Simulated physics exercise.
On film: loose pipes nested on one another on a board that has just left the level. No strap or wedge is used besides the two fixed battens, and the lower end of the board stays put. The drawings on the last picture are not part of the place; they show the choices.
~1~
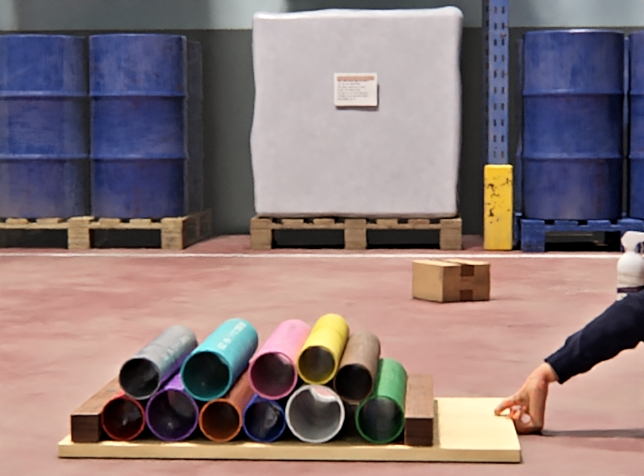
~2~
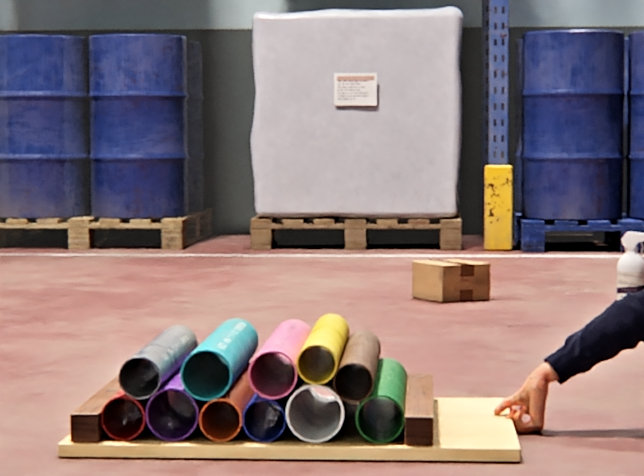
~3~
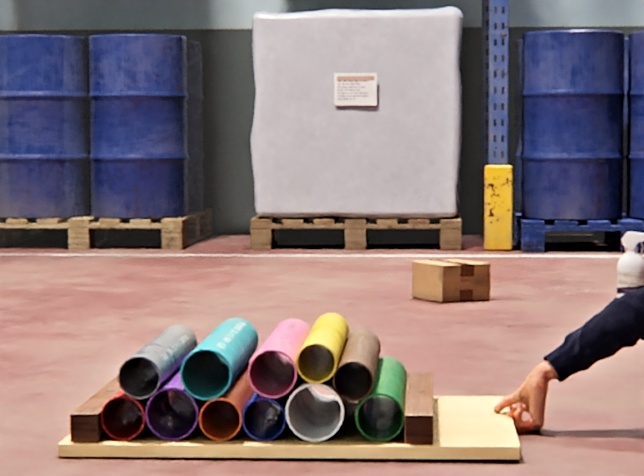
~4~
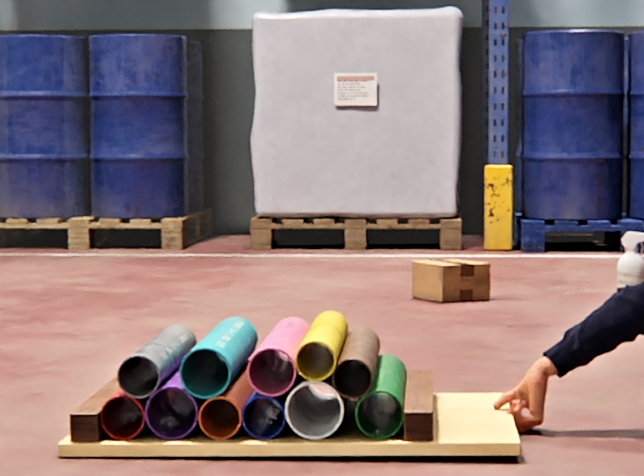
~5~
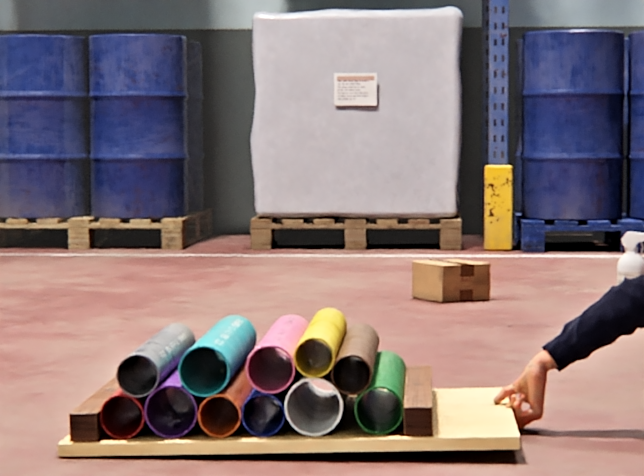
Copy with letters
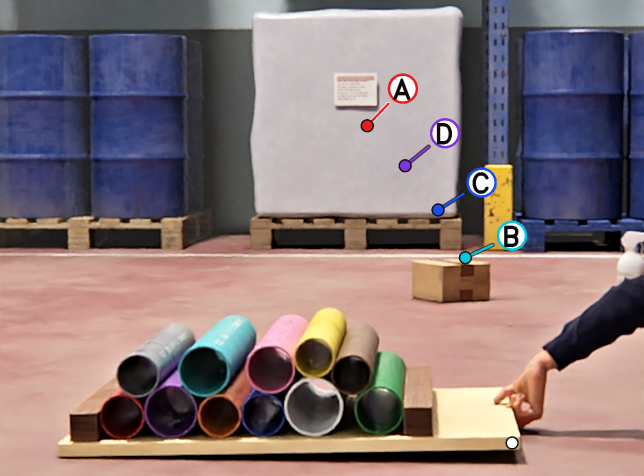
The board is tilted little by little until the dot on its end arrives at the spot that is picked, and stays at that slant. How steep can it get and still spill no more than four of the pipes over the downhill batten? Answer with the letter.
The answer is mark D.
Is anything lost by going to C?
Yes, at C.
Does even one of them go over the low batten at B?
Yes.
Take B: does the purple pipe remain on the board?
Yes, with B.
On the marked copy, A at (367, 126); B at (465, 258); C at (438, 210); D at (405, 166); the white dot at (512, 443).
Taking D. A third of the way, board at 21°.
Two thirds of the way, board at 39°.
When it is over, board at 39°, four over the low batten (grey, turquoise, pink, yellow).
As for the rest, A five over the low batten; B four over the low batten (grey, turquoise, pink, yellow); C four over the low batten (grey, turquoise, pink, yellow).
